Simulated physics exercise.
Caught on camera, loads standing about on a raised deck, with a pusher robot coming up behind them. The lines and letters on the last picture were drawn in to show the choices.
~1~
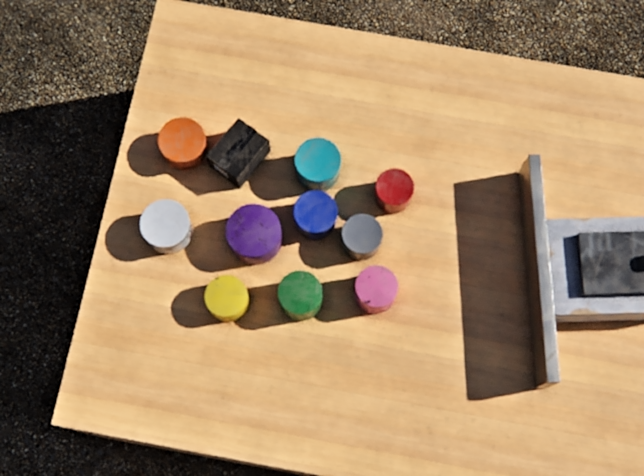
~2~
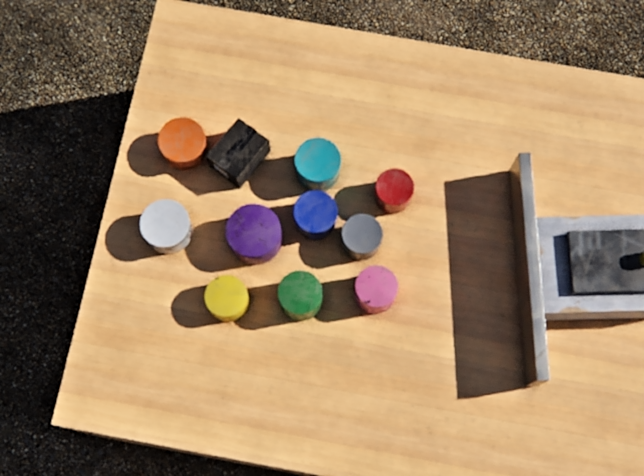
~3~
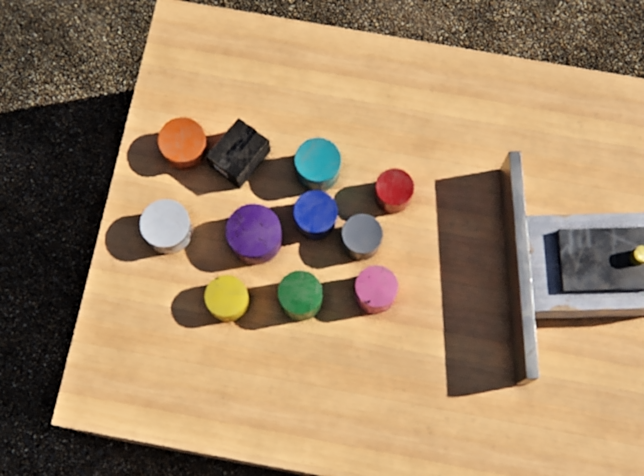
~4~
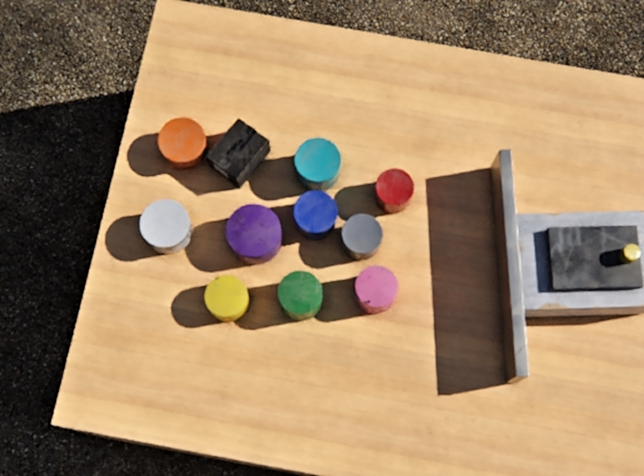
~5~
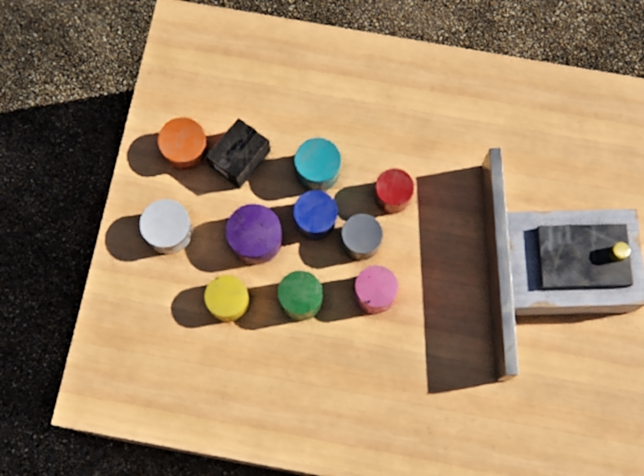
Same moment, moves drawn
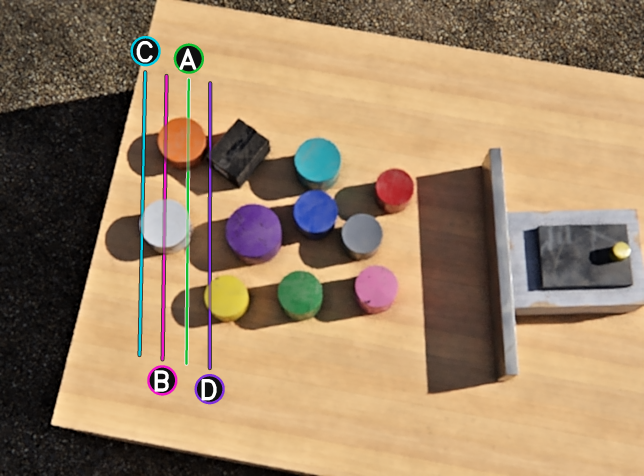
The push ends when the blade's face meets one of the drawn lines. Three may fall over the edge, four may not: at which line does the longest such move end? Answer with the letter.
Stop at B.
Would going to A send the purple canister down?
No.
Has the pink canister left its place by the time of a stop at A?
Yes.
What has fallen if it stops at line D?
It is the orange pail.
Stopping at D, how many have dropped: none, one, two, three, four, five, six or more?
By then, one.
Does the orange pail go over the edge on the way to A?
Yes.
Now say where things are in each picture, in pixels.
In the first picture, green canister (300, 296); orange pail (183, 144); white pail (167, 227).
In the second picture, robot (608, 261); black parcel (239, 153).
In the third picture, robot (598, 259); blue pail (315, 216).
In the fourth picture, robot (587, 258); turquoise pail (318, 165).
In the fifth picture, robot (577, 256); grey pail (362, 238); pink canister (376, 290); green canister (300, 296).
On the marked copy, A at (188, 216); B at (165, 212); C at (142, 208); D at (210, 220).
With B. Early on, robot (453, 234); pink canister (353, 289); red pail (350, 191).
Further on, robot (329, 212); orange pail (146, 151); white pail (153, 222).
At the end, robot (235, 195); black parcel over the edge; white pail over the edge; three fallen.
As for the rest, A is within the limit but short; C drops five; D is within the limit but short.
